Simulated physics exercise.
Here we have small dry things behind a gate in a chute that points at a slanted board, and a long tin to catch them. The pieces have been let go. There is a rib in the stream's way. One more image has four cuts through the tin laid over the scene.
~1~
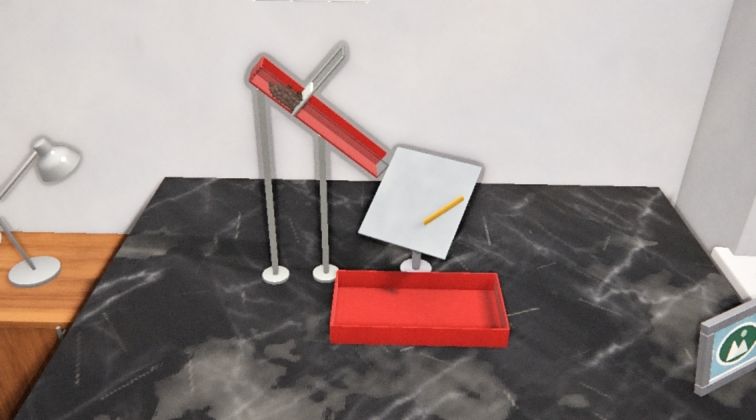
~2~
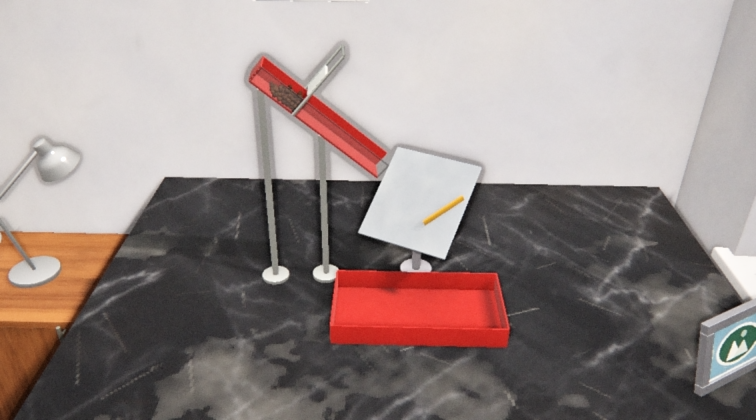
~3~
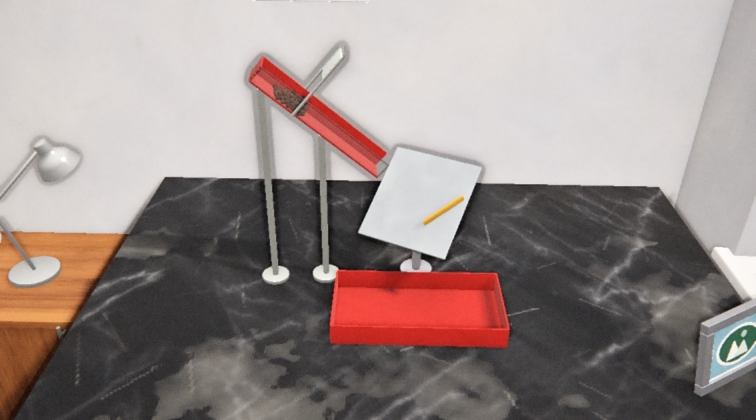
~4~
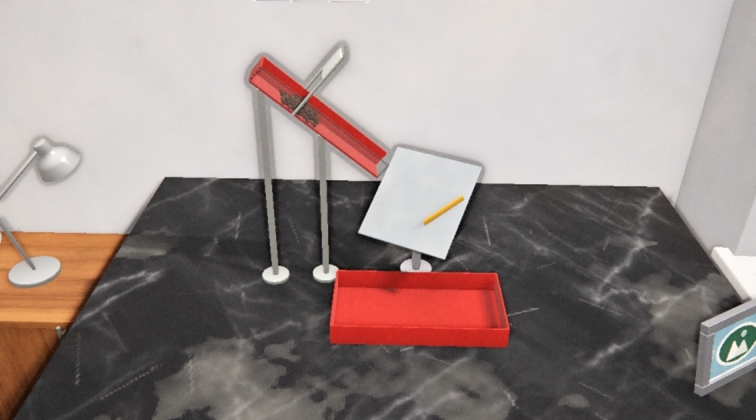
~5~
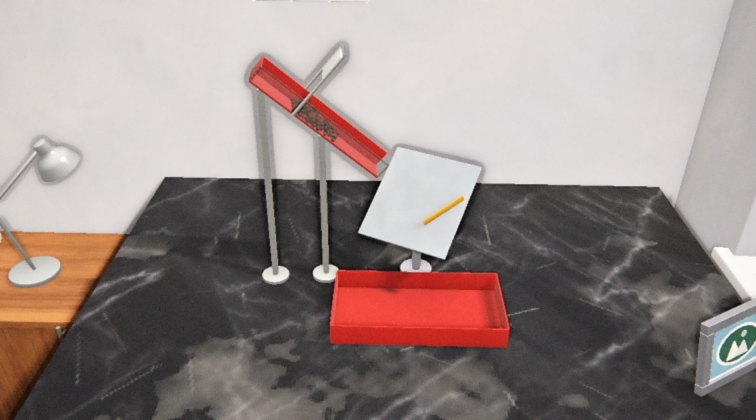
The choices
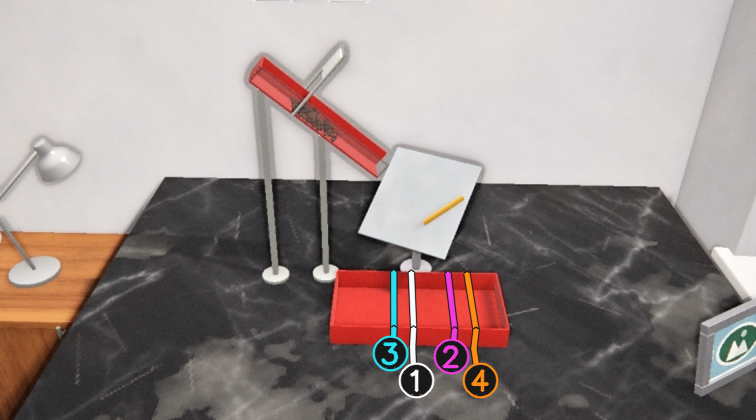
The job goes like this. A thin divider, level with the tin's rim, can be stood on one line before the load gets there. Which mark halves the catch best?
3 is best.
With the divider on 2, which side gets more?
More lands on the left.
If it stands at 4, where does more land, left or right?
Left.
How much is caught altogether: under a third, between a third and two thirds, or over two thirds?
Over two thirds.
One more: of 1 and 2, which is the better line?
1 it is.
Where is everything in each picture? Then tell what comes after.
The first picture shows load behind the gate at (286, 95), allspice berries; lip of the chute at (376, 171), sloping fairly steeply.
The second picture shows middle of the board at (420, 200), tilted fairly steeply; middle of its low edge at (400, 245); of its high edge at (438, 157).
The third picture shows front corners of the tin at (331, 326) and (509, 330), empty; front of the load at (304, 112).
The fourth picture shows middle of the load at (301, 108); its front at (317, 123), about a quarter of the way to the lip; rib from (463, 196) to (423, 222).
The fifth picture shows middle of the load at (314, 118); its front at (335, 137), about half of the way to the lip.
On the marked copy, line 1 crosses the front rim at (413, 327); line 2 crosses the front rim at (454, 328); line 3 crosses the front rim at (393, 327); line 4 crosses the front rim at (475, 329).
With 1, of what is caught, most on the left of the divider, a small part on the right.
With 2, of what is caught, nearly all on the left of the divider, a stray few on the right.
With 3, of what is caught, about two thirds on the left of the divider, about a third on the right.
With 4, of what is caught, nearly all on the left of the divider, a stray few on the right.
